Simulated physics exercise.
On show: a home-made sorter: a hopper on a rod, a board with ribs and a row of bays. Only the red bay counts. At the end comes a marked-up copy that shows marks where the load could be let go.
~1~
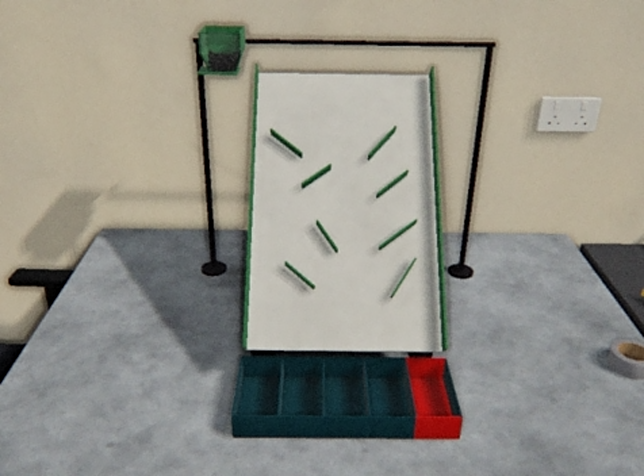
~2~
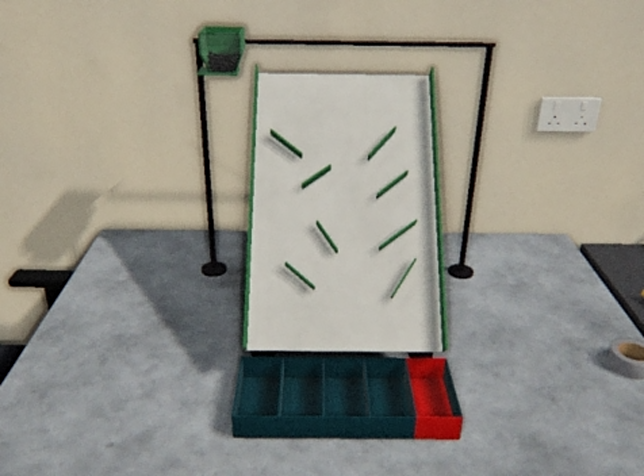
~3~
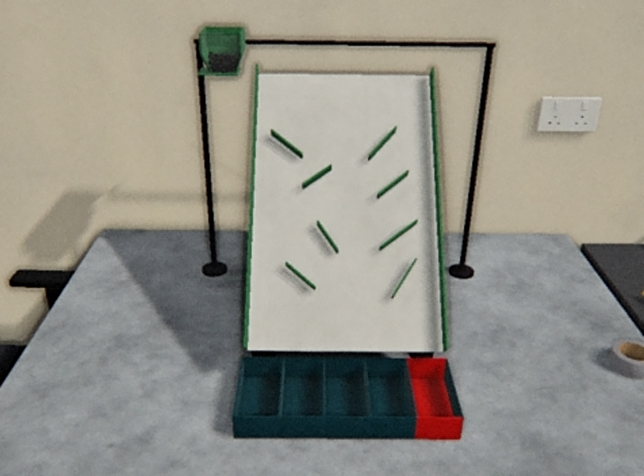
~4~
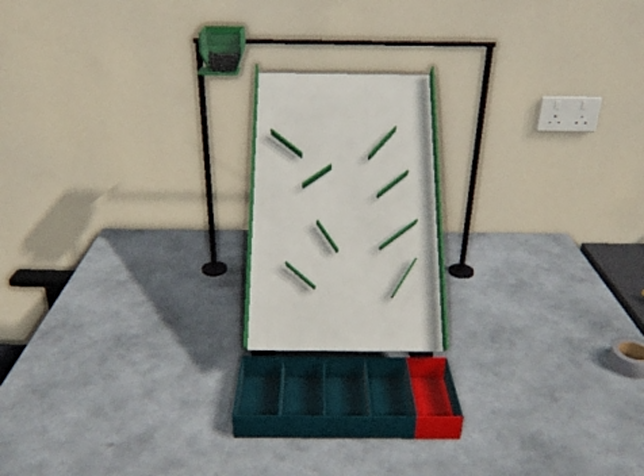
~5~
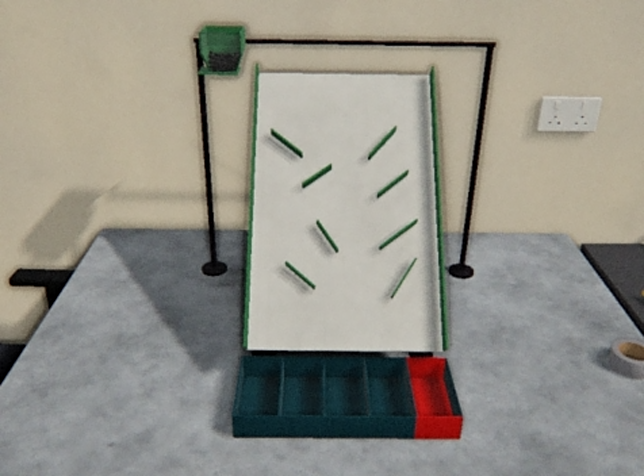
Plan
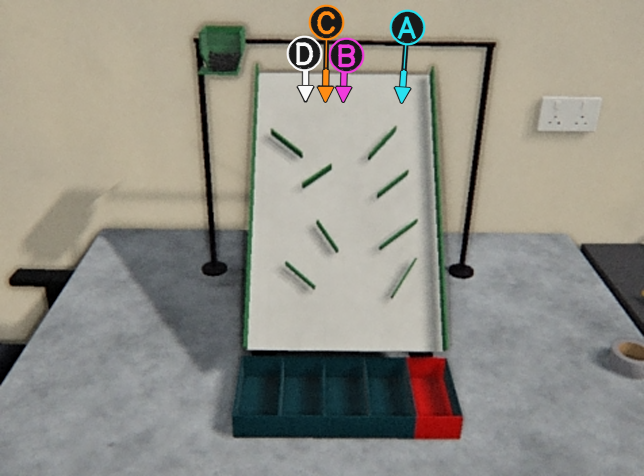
At the start, a small green hopper holding dark contents hangs at the left end of a black rod, above a tilted white board with slanted green ribs. Below the board sits a row of dark bays with a red one at the right end. Nothing visibly moves from beginning to end.
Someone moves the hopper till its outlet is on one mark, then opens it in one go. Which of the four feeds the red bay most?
Choose A.
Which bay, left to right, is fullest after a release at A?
The fifth from the left.
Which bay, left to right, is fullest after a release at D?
The first from the left.
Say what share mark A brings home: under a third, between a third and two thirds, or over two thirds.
It is between a third and two thirds.
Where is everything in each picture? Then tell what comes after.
In the first frame, hopper at (221, 59), black beans, door shut.
In the second frame, ribs (270, 129) to (302, 153), (369, 155) to (396, 126), (302, 184) to (331, 164).
In the third frame, ribs (378, 194) to (409, 170), (317, 220) to (338, 250), (381, 247) to (418, 220).
In the fourth frame, ribs (286, 262) to (315, 286), (393, 295) to (416, 258).
In the fifth frame, red bay at (439, 426), number 5 of 5 from the left.
On the marked copy, mark A meets the board at (402, 97); mark B meets the board at (343, 96); mark C meets the board at (325, 96); mark D meets the board at (305, 95).
Choosing A, about half in the red bay, about half in other bays, a stray few outside the box.
Choosing B, none in the red bay, nearly all in other bays, a small part outside the box.
Choosing C, a stray few in the red bay, most in other bays, a small part held on the board, a small part outside the box.
Choosing D, none in the red bay, about two thirds in other bays, about a third held on the board.
